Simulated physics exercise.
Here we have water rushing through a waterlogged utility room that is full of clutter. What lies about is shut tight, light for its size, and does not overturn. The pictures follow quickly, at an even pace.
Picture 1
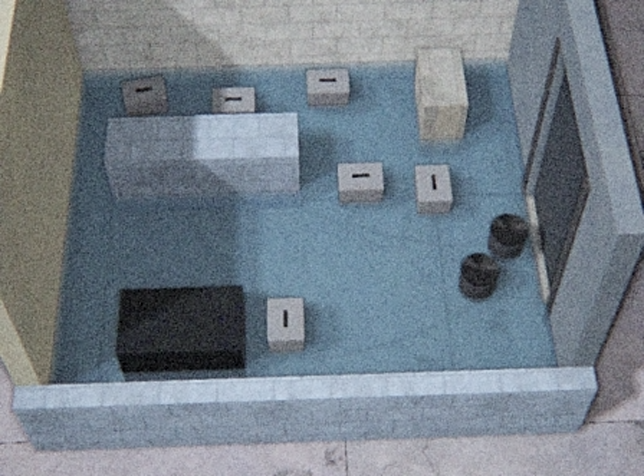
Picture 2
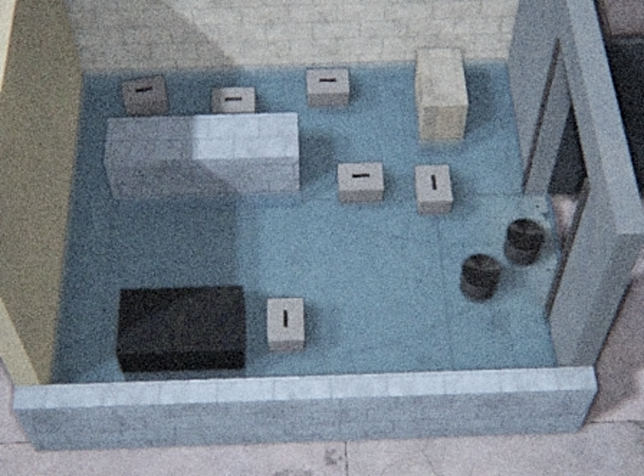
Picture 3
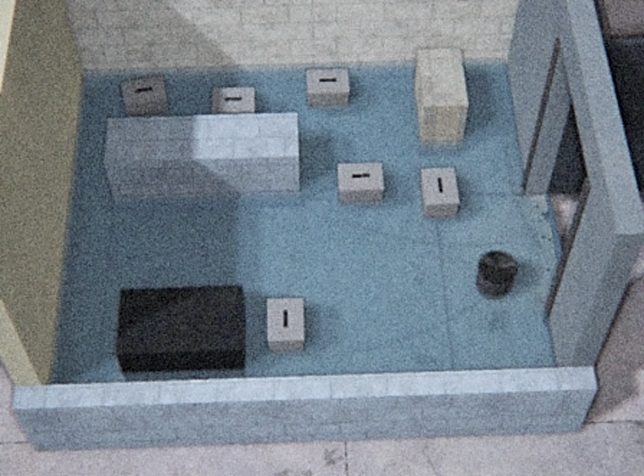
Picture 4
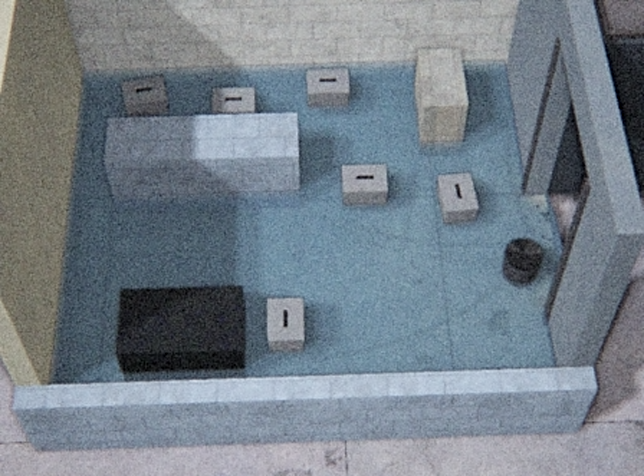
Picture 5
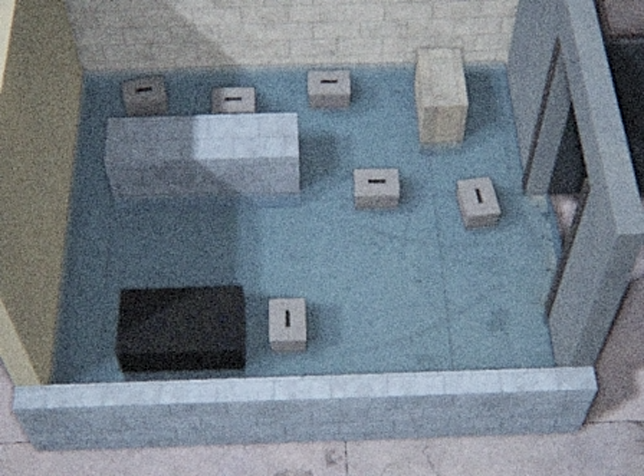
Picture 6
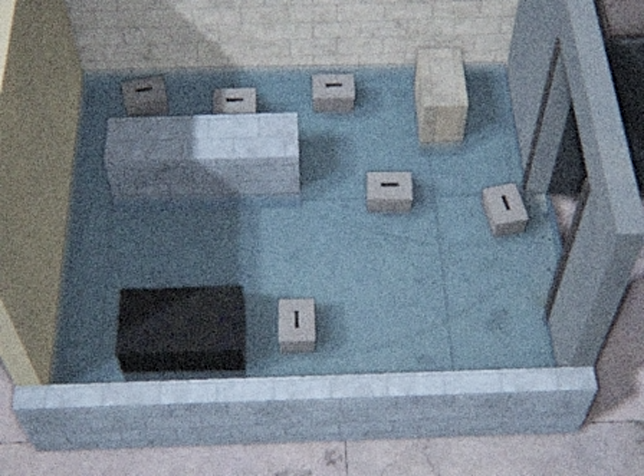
In this clip, a door opening appears in the right wall of a wet, cluttered room, and two dark round containers disappear from view one after the other, while several pale boxes drift slowly rightward across the blue floor.
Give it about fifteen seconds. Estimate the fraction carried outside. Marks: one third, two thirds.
Share: Two thirds or above.
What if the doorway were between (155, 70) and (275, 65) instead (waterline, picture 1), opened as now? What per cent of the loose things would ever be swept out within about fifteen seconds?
Near 60 in a hundred.
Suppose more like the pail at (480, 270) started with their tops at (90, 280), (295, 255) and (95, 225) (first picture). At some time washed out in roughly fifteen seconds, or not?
One after the other: Inside, out, still in.
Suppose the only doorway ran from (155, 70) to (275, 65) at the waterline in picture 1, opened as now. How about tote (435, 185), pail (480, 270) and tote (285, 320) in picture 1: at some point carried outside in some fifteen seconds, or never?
As listed: Out, no, no.
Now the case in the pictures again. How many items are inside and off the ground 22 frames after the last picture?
That makes 4.
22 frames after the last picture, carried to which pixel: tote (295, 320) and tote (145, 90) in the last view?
Close to (517, 289) and (216, 103).
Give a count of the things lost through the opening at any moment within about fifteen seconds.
It comes to 7.
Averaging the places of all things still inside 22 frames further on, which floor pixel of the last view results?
At about (405, 205).
A moment on, 3 of 8 are out; 5 afloat.
Next, 4 of 8 are out; 4 afloat.
Later, 4 of 8 are out; 4 afloat.
In the end, 7 of 8 are out; 1 afloat.
